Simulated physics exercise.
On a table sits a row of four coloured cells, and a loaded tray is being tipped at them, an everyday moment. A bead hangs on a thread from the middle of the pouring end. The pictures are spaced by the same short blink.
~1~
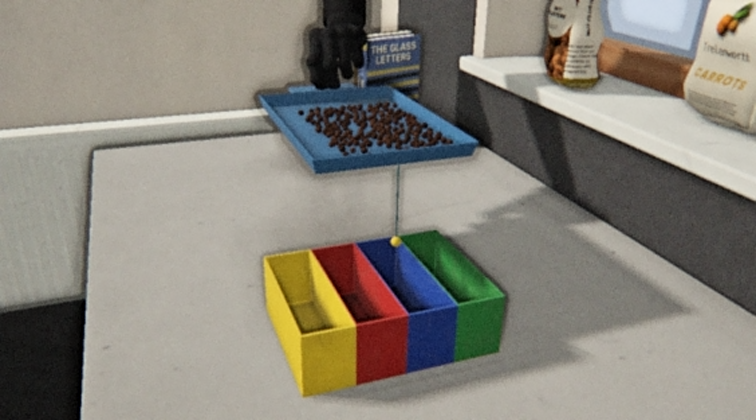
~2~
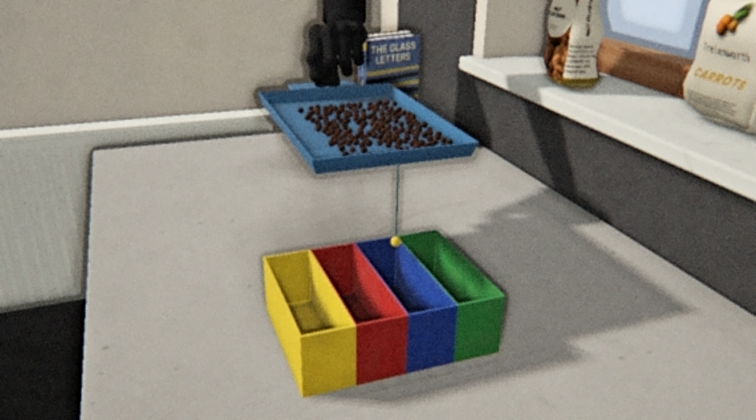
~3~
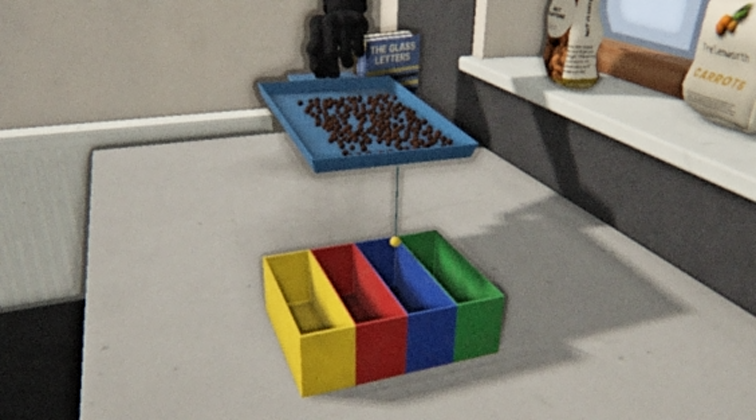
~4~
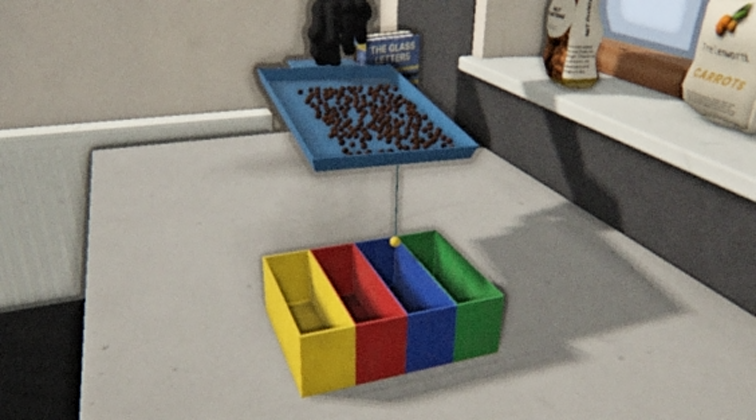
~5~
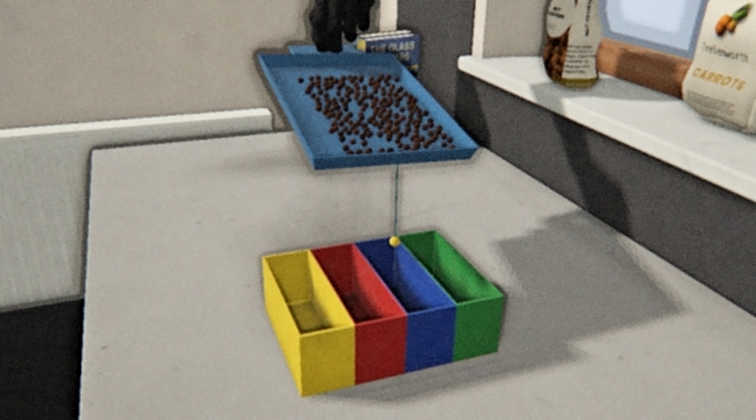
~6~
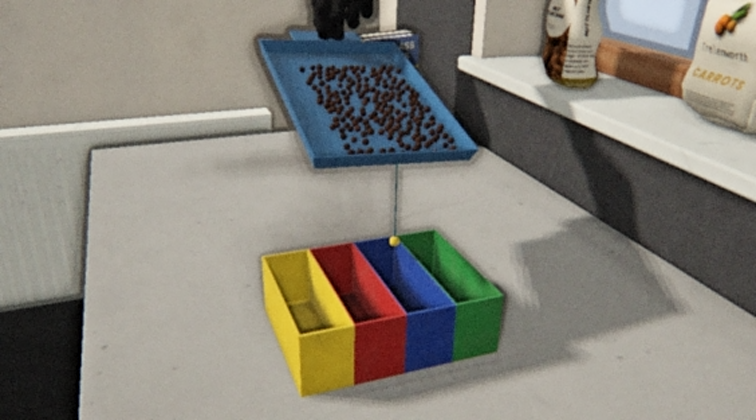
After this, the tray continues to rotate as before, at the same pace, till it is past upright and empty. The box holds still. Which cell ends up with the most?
The green cell.
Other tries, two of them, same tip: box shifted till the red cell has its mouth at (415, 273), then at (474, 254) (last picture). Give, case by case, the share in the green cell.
30 %, 0 %.
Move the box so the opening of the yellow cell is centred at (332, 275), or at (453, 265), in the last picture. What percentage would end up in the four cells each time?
You'd see roughly 90 per cent first and roughly 80 per cent second.
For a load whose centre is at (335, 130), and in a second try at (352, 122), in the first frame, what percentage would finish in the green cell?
Close to 40 per cent, followed by close to 40 per cent.
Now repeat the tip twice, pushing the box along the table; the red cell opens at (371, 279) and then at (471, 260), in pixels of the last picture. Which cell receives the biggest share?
Case A: The green cell; case B: The red cell.
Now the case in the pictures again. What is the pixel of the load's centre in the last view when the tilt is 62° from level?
Load centre: Approx. (427, 135).
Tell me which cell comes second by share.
The blue cell.
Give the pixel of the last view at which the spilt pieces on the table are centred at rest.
I'd put the middle at roughly (515, 310).
Just after the last frame, tray tipped steeply; almost all on the tray; just a few in the green cell; about a tenth falling or outside the box.
A moment on, tray tipped past a quarter turn; about a tenth on the tray; roughly a quarter in the green cell; about a tenth in the blue cell; just a few in the red cell; roughly half falling or outside the box.
Further on, tray tipped past a quarter turn; roughly a third in the green cell; roughly a quarter in the blue cell; just a few in the red cell; roughly half falling or outside the box.
When it is over, tray tipped past a quarter turn; roughly a third in the green cell; roughly a quarter in the blue cell; just a few in the red cell; not one in the yellow cell; roughly half outside the box.
